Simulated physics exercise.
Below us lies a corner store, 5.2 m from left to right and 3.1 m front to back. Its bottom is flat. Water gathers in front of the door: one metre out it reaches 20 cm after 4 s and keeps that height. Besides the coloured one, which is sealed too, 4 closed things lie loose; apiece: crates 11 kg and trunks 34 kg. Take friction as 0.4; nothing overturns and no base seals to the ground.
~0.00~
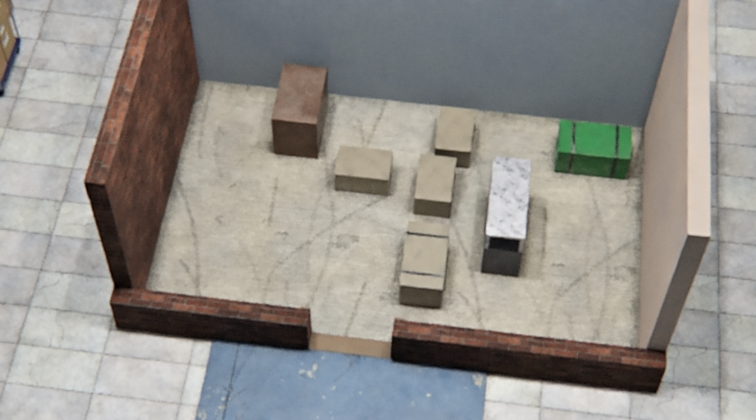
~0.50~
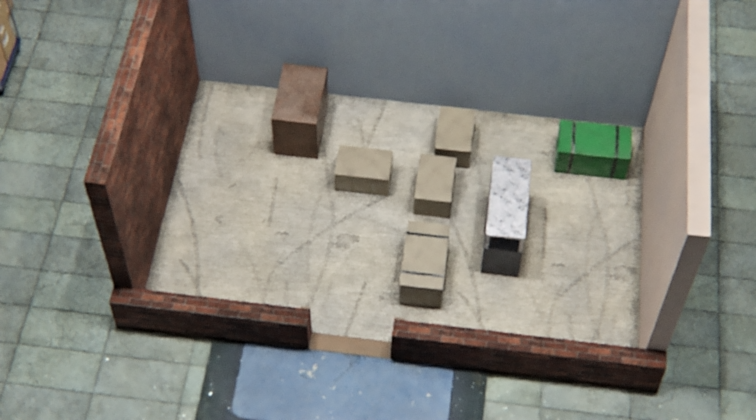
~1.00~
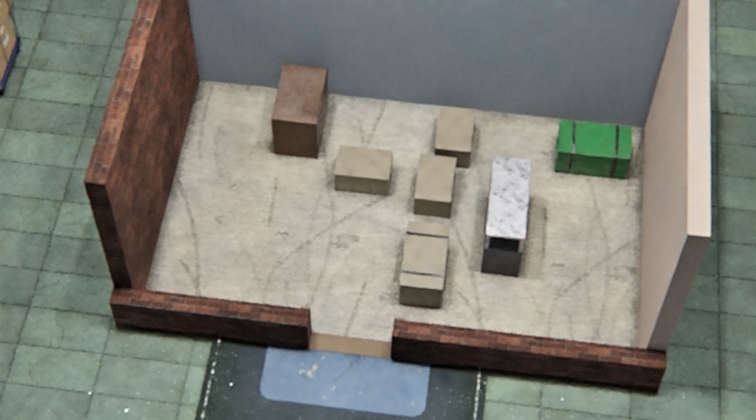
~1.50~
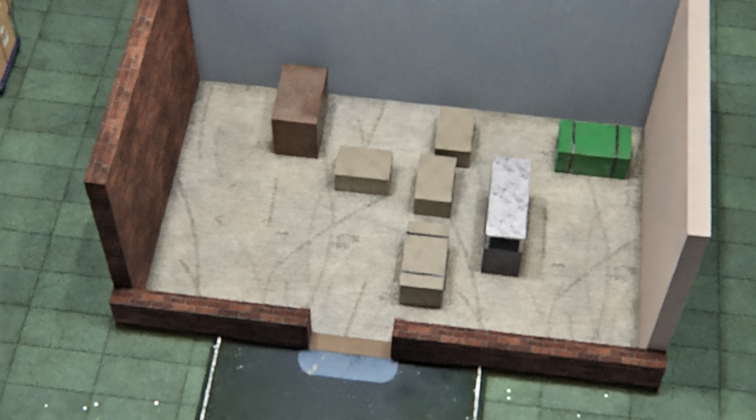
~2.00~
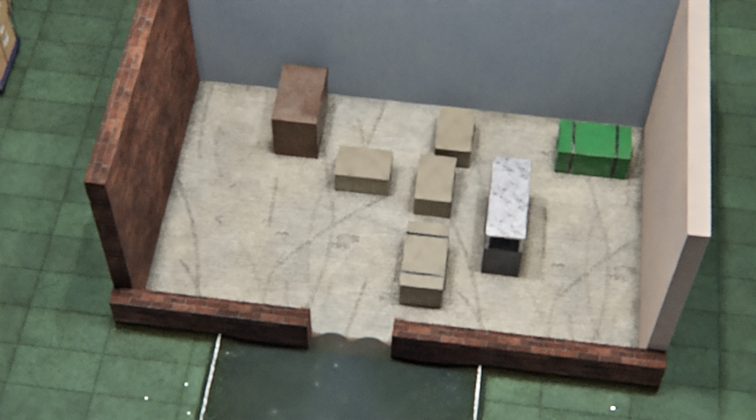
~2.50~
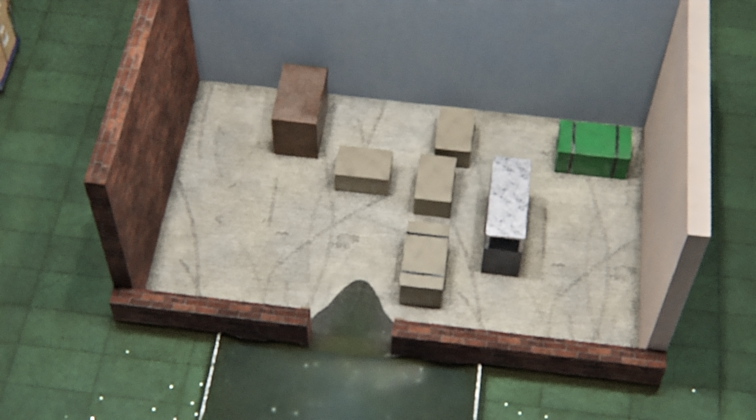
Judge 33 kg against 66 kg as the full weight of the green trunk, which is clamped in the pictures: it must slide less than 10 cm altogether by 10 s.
For it, the lower weight is enough.
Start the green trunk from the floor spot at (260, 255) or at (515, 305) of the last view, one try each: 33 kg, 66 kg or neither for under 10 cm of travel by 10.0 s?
In turn: The smaller is enough; either load holds.
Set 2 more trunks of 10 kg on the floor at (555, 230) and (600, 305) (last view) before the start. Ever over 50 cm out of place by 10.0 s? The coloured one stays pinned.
In turn: Less, short of it.
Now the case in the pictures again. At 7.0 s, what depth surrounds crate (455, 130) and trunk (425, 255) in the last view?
Roughly 4 and 5 cm.
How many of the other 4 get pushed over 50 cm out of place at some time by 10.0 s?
I count 2.
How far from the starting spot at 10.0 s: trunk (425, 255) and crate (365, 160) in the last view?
In that order: 0 cm, 200 cm.
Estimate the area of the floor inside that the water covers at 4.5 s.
Roughly 5.0 m2.
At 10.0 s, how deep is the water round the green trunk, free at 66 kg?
About 6 cm.
After 3.5 s the green trunk would be 0 cm from its start with 33 kg and 0 cm from its start with 66 kg; 0 cm of water round it then.
After 4.5 s the green trunk would be 0 cm from its start with 33 kg and 0 cm from its start with 66 kg; 0 cm of water round it then.
After 7.0 s the green trunk would be 0 cm from its start with 33 kg and 0 cm from its start with 66 kg; 1 cm of water round it then.
After 10.0 s the green trunk would be 0 cm from its start with 33 kg and 0 cm from its start with 66 kg; 6 cm of water round it then.
